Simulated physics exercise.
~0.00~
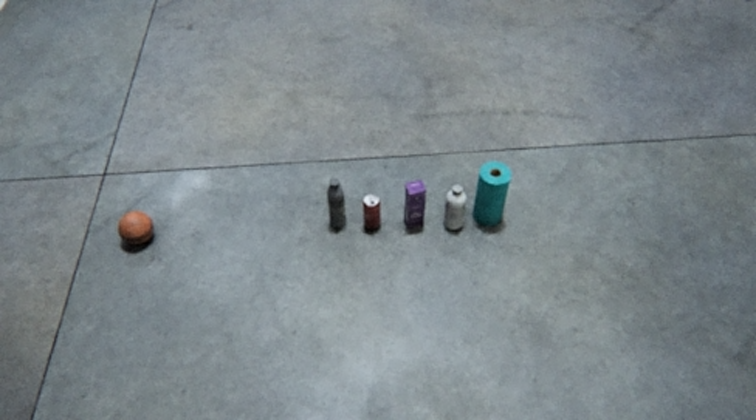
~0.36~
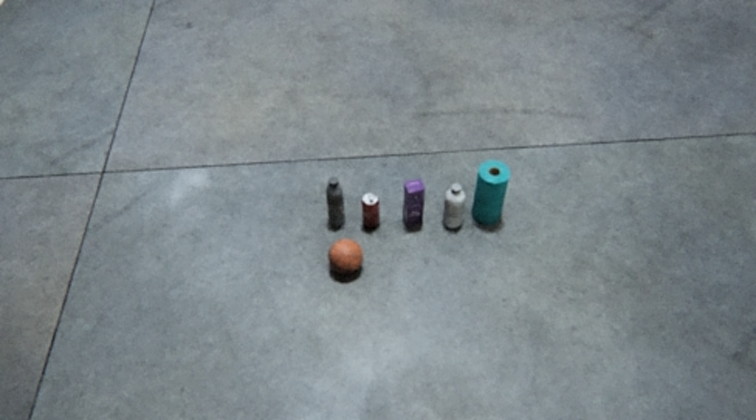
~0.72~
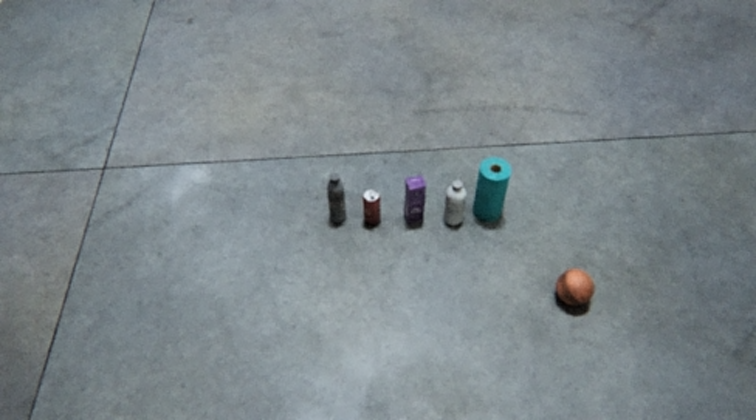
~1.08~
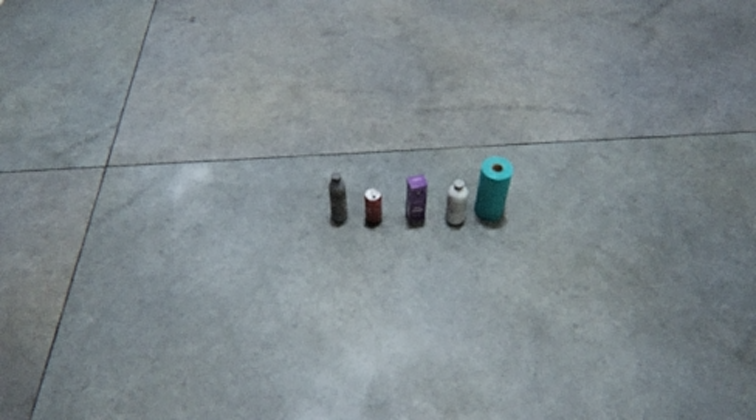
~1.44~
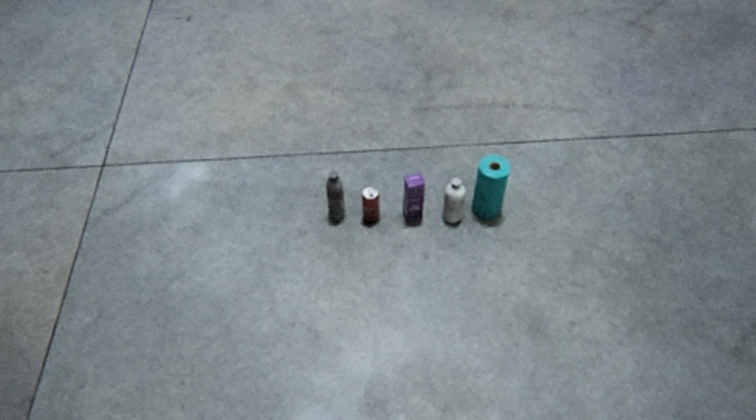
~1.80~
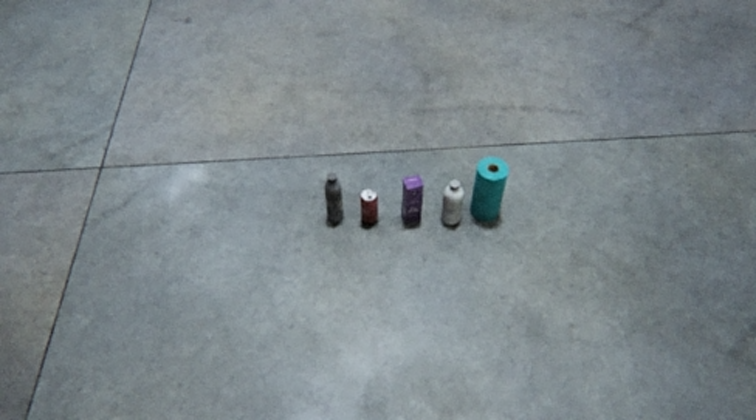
On a concrete floor, an orange ball rolls right past five standing objects and out of view.
